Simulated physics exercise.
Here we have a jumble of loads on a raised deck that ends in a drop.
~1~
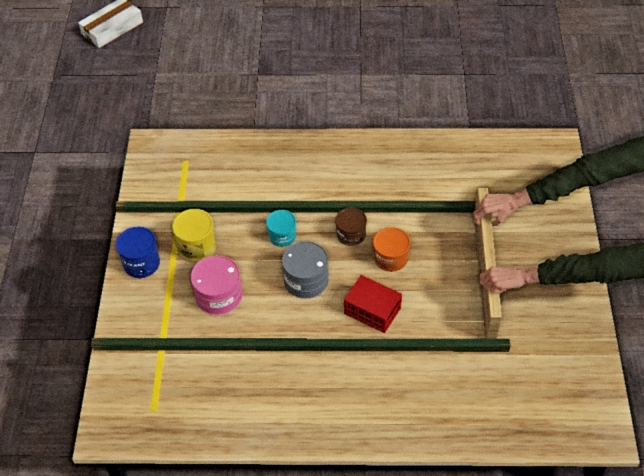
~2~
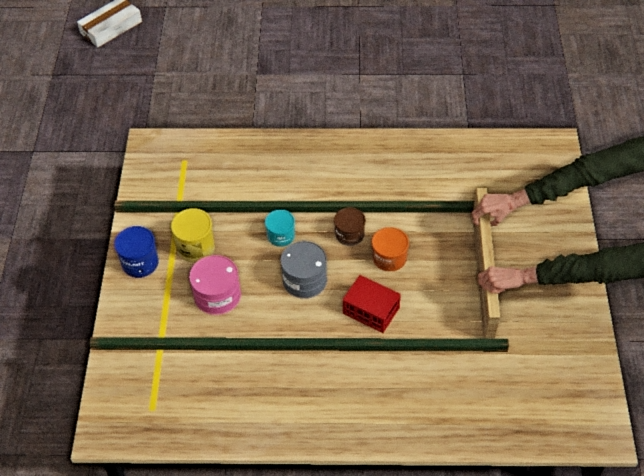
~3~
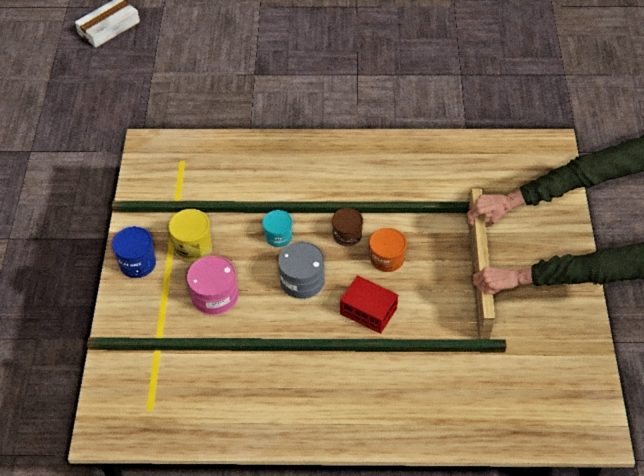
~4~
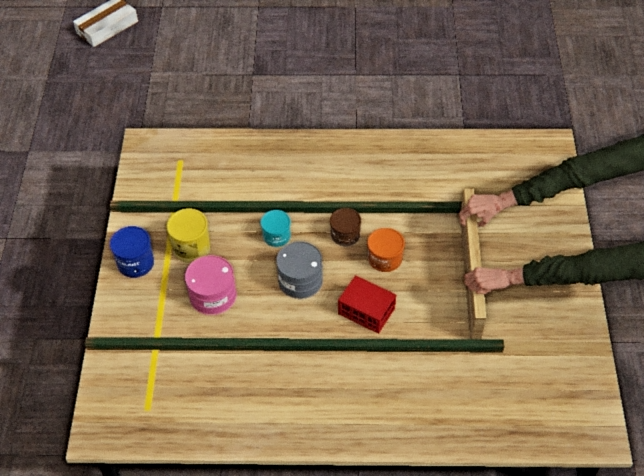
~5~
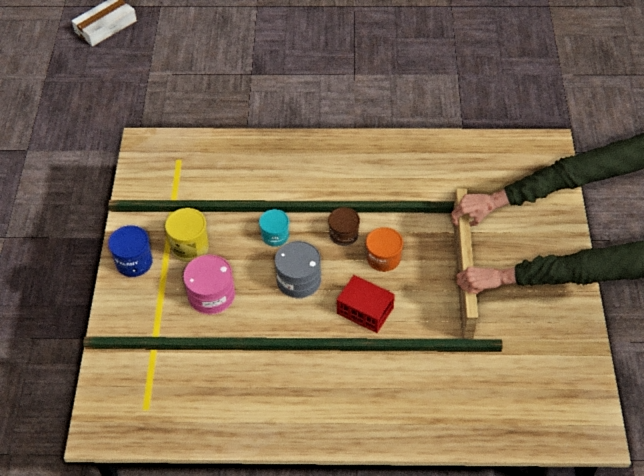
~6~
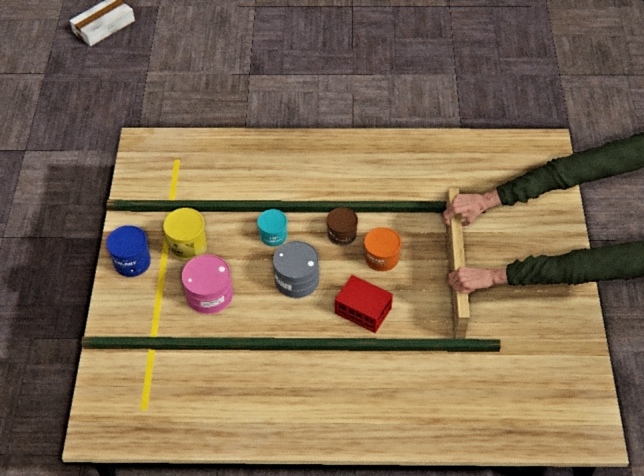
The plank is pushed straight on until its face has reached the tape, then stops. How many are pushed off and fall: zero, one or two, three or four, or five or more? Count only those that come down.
The number that fall off is one or two.
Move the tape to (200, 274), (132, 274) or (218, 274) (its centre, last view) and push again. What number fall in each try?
In that order 0, 4 and 0.
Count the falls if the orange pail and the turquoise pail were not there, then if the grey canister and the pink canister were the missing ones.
Fallen: 1, and 1 in the other try.
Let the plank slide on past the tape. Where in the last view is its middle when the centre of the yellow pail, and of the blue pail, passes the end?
Its middle is around (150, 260) and around (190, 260).
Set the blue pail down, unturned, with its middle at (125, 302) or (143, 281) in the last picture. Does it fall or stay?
The blue pail is lost; tumbles off.
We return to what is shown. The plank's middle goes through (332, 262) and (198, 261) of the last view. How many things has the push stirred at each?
By then 4, and 8.
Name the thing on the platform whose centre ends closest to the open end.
Foremost is the pink canister.
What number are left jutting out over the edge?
That would be 2.
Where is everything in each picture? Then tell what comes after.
Blue pail (139, 253); yellow pail (195, 237); pink canister (217, 285); plank (487, 263); tape (171, 275), in the first picture.
Yellow pail (194, 236); brown pail (350, 227), in the second picture.
Pink canister (213, 285); red crate (369, 304), in the third picture.
Blue pail (133, 252); plank (472, 263), in the fourth picture.
Yellow pail (188, 236); grey canister (299, 270), in the fifth picture.
Blue pail (129, 252); yellow pail (186, 236); pink canister (208, 285); plank (457, 263); tape (162, 274), in the sixth picture.
A little later, none off yet; blue pail at rest near (129, 252); yellow pail at rest near (186, 236); pink canister at rest near (208, 285).
Next, none off yet; blue pail at rest near (129, 252); yellow pail at rest near (186, 236); pink canister shifted a little near (191, 286).
When it is over, the number that fall off is one or two; down, blue pail.
